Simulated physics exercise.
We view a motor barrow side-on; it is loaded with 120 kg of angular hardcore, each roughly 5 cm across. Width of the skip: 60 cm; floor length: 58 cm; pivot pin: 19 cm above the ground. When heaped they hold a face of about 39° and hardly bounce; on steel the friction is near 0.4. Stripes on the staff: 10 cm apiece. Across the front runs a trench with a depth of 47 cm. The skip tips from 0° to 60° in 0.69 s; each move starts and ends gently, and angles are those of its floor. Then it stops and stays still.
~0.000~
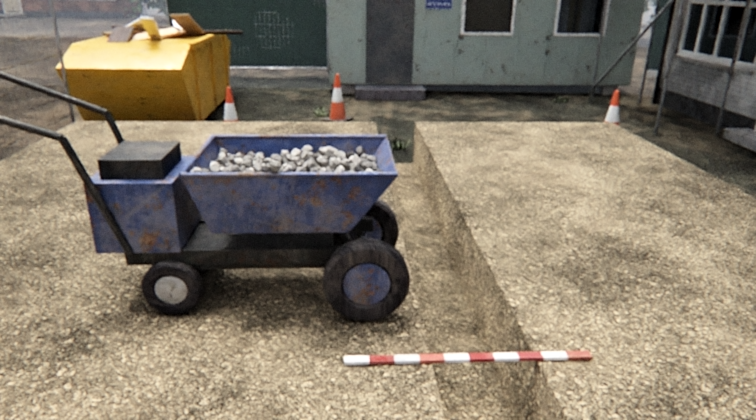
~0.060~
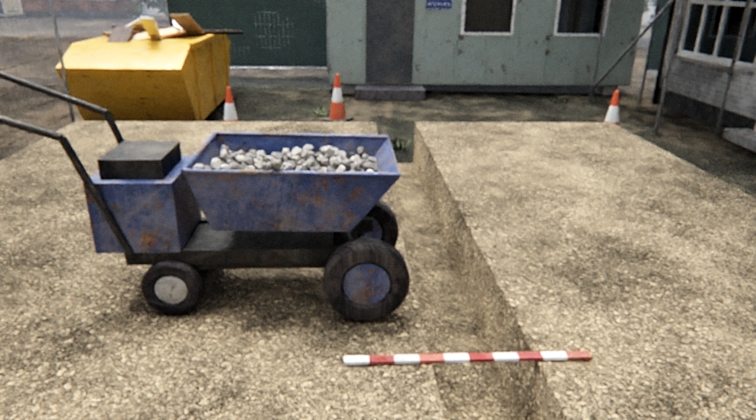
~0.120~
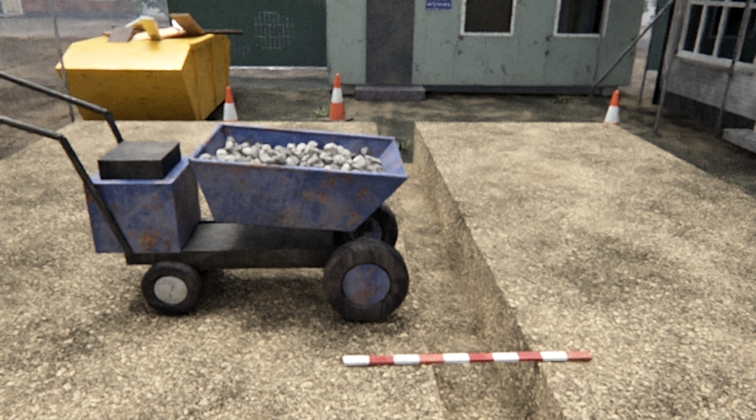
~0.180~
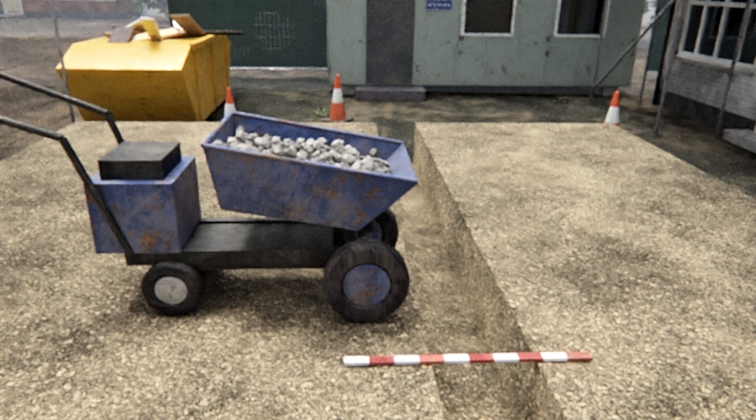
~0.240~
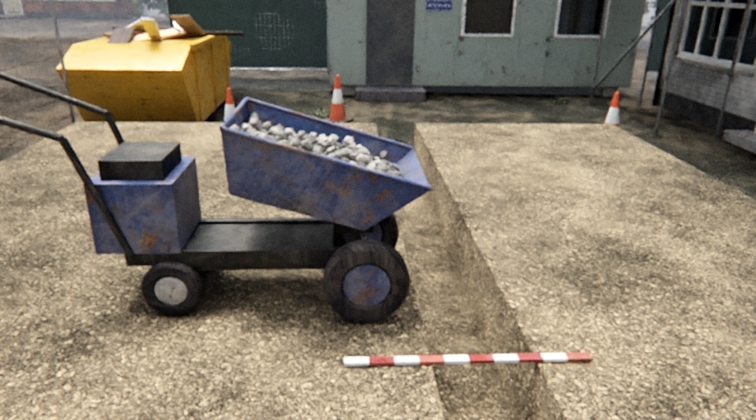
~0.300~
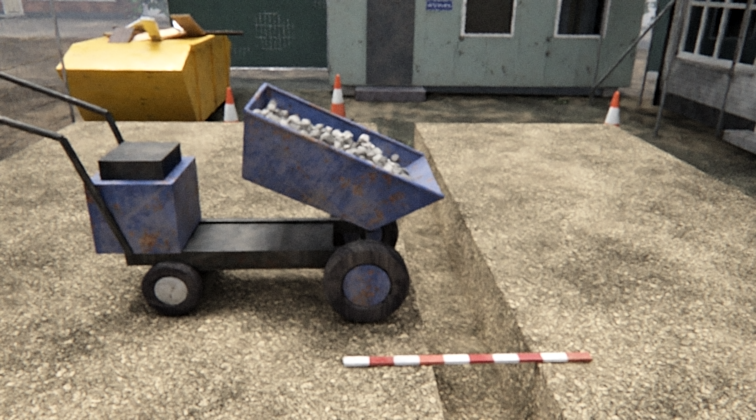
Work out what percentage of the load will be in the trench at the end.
It comes to roughly 19 percent of the load.
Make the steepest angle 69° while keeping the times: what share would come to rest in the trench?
In that case some 30 per cent.
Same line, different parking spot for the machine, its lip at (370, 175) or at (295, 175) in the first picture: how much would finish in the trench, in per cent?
30 % and 40 %.
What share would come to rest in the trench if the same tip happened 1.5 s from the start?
My guess is near 20 percent.
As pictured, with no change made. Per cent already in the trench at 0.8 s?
I'd say near 5 per cent at that time.
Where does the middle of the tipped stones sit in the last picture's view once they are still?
In the last view, about (518, 287).
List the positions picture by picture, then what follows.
In the first picture, the skip is at 0°, its lip at (397, 175); the top of the load is at (321, 157).
In the second picture, lip at (400, 175), floor tilted 1°, highest stones at (296, 154); the stones move at 0.3 m/s on average.
In the third picture, the skip is at 5°, its lip at (407, 178); the top of the load is at (260, 149); the stones move at 0.6 m/s on average.
In the fourth picture, lip at (418, 182), floor tilted 10°, highest stones at (247, 139); the stones move at 0.9 m/s on average.
In the fifth picture, the skip is at 17°, its lip at (430, 189); the top of the load is at (256, 126); the stones move at 1.1 m/s on average.
In the sixth picture, lip at (443, 197), floor tilted 24°, highest stones at (273, 113); the stones move at 1.2 m/s on average.
After 0.5 s the floor is at 51°; 100 % in the skip; the foremost stones are at (453, 214).
After 0.8 s the floor is at 60°; 91 % in the skip, 7 % in the trench, 2 % past the trench; the foremost stones are at (529, 284).
After 1.1 s the floor is at 60°; 61 % in the skip, 11 % in the trench, 28 % past the trench; the foremost stones are at (610, 282).
After 3.1 s the floor is at 60°; 51 % in the skip, 19 % in the trench, 29 % past the trench; the foremost stones are at (659, 278).
